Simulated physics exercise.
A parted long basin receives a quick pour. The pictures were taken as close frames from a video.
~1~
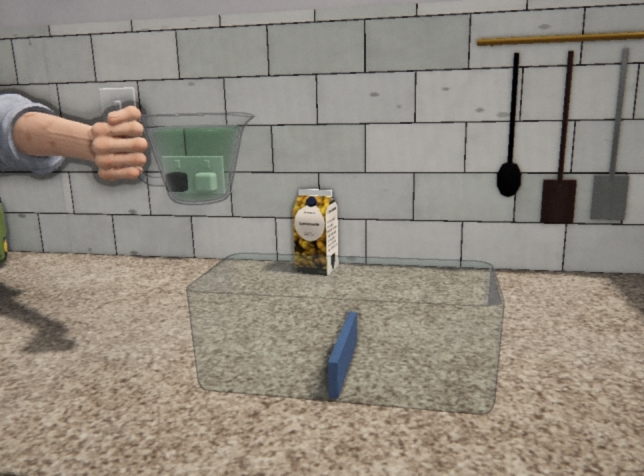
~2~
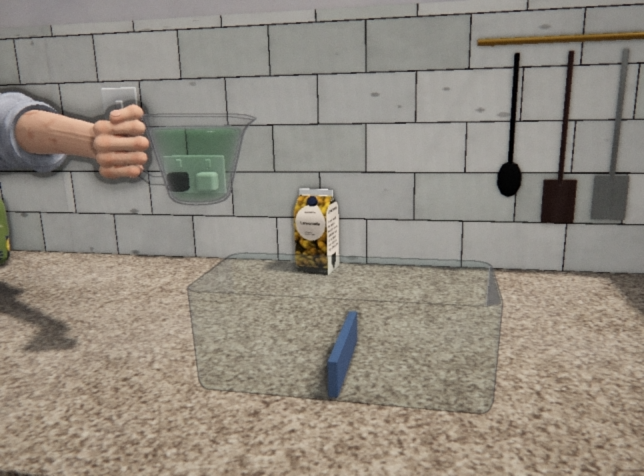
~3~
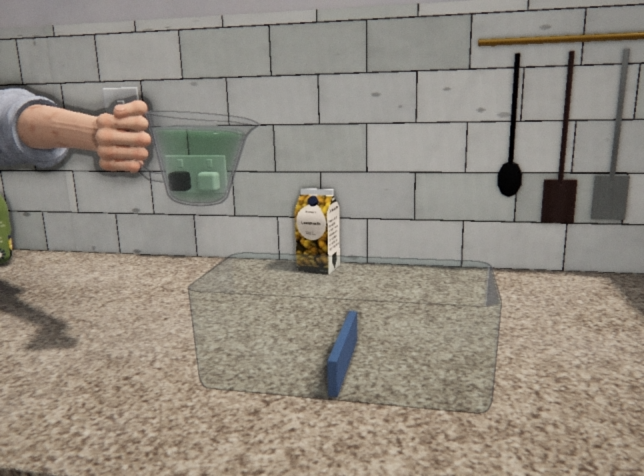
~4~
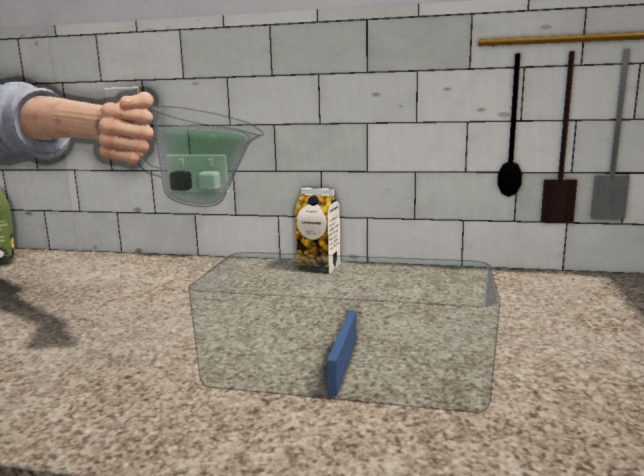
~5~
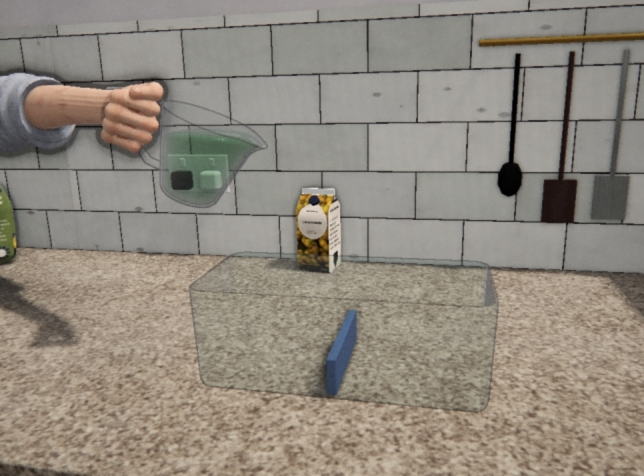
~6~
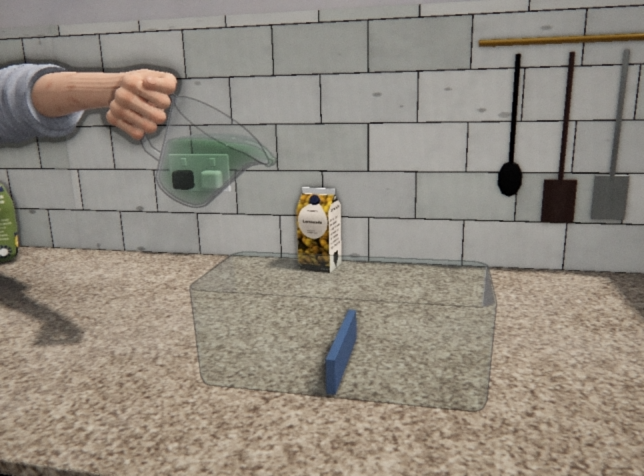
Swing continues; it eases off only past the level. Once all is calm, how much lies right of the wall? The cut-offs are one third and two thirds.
It falls below one third.
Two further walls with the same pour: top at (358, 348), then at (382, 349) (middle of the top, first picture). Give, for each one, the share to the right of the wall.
15 % then 20 %.
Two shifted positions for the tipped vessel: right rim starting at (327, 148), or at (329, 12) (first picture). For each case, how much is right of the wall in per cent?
You'd see around 65 per cent, and then around 85 per cent.
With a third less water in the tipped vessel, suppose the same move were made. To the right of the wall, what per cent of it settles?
Roughly 5 %.
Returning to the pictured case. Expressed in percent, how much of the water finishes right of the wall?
Close to 5 per cent.
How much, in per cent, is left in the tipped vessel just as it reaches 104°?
Some 25 per cent has not yet come out.
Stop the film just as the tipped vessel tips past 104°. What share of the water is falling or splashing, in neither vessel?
Some 30 per cent, I'd say.
A moment on, the tilt is 104° and 25 per cent is still to pour, 47 is left of the wall and 0 right of it.
Next, the tilt is 122° and 0 per cent is still to pour, 91 is left of the wall and 3 right of it.
Then the tilt is 122° and 0 per cent is still to pour, 90 is left of the wall and 6 right of it.
Later the tilt is 122° and 0 per cent is still to pour, 90 is left of the wall and 6 right of it.
In the end 90 per cent lies left of the wall, 6 right of it and 4 outside.
